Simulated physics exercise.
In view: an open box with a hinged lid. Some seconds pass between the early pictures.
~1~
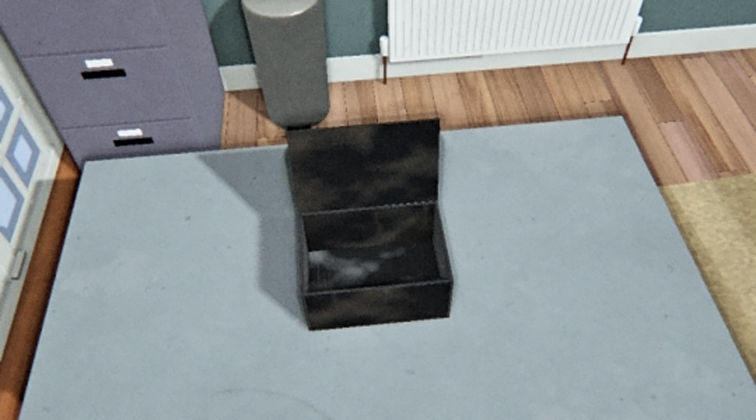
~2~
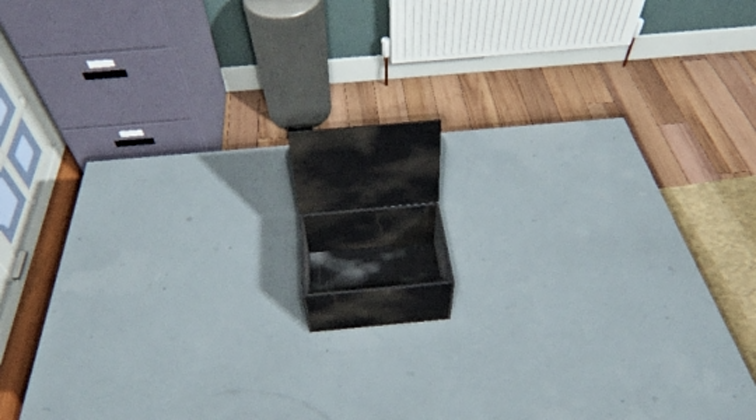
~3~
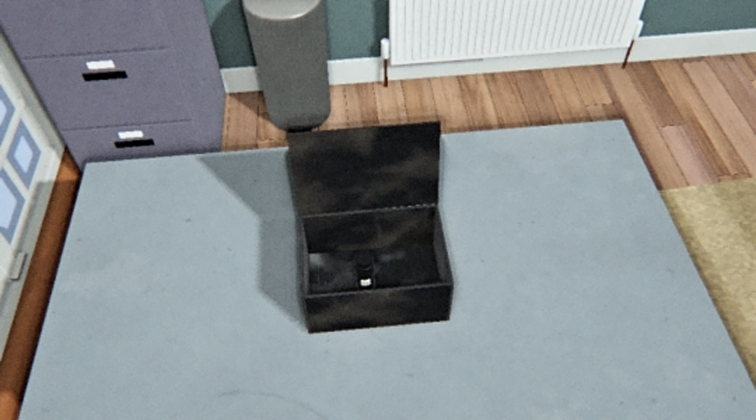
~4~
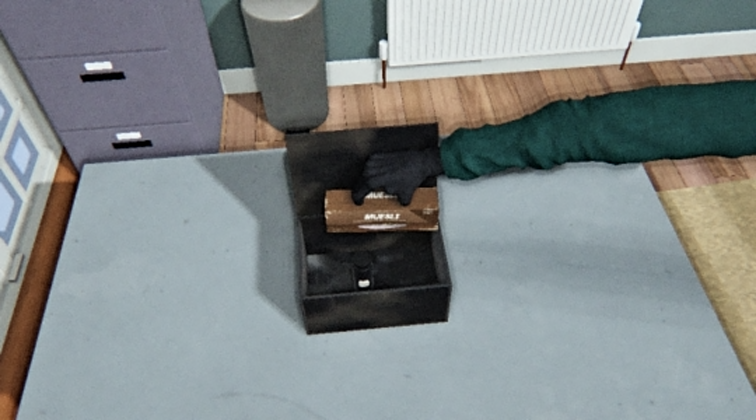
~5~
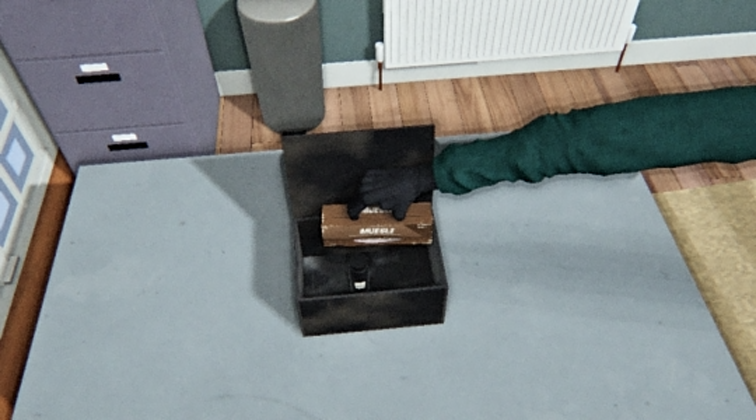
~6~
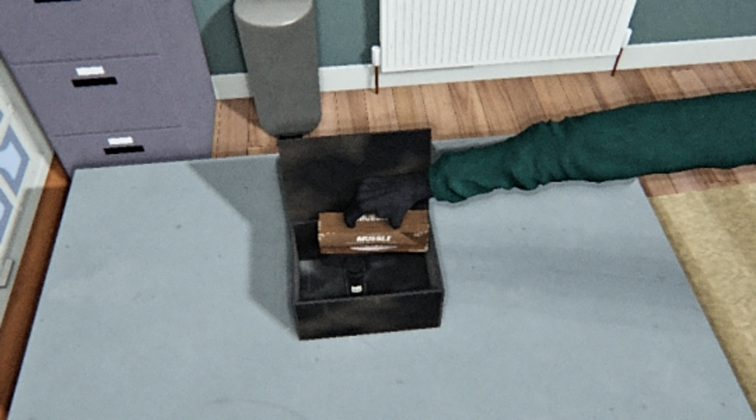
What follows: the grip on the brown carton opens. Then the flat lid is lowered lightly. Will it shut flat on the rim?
Here the lid closes.
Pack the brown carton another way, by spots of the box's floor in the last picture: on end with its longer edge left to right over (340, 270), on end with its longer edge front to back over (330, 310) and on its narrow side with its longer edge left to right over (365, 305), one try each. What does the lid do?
First, it will not close; second, it stays ajar; third, it shuts flat.
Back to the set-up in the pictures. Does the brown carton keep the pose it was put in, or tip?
The brown carton keeps its pose.
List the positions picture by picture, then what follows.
The last thing is not in view yet, in the first picture.
The last thing is not in view yet, in the second picture.
The last thing is not in view yet; black shaker (365, 272), in the third picture.
Still above its spot; brown carton (382, 210); black shaker (363, 273), in the fourth picture.
Still above its spot; brown carton (377, 224); black shaker (359, 275), in the fifth picture.
In place under the hand; brown carton (374, 232); black shaker (356, 279), in the sixth picture.
Then, 0.30 s after the last picture, brown carton slid a little near (374, 263).
Then, 1.40 s after the last picture, lid 70° above the rim; brown carton slid a little near (374, 263).
Then, 1.80 s after the last picture, lid 41° above the rim; brown carton slid a little near (374, 263).
Then, 2.10 s after the last picture, lid 14° above the rim; brown carton slid a little near (374, 263).
At rest, lid shut; moved from the start, brown carton; black shaker in place. Seen from the same camera at the end, brown carton near (374, 263).
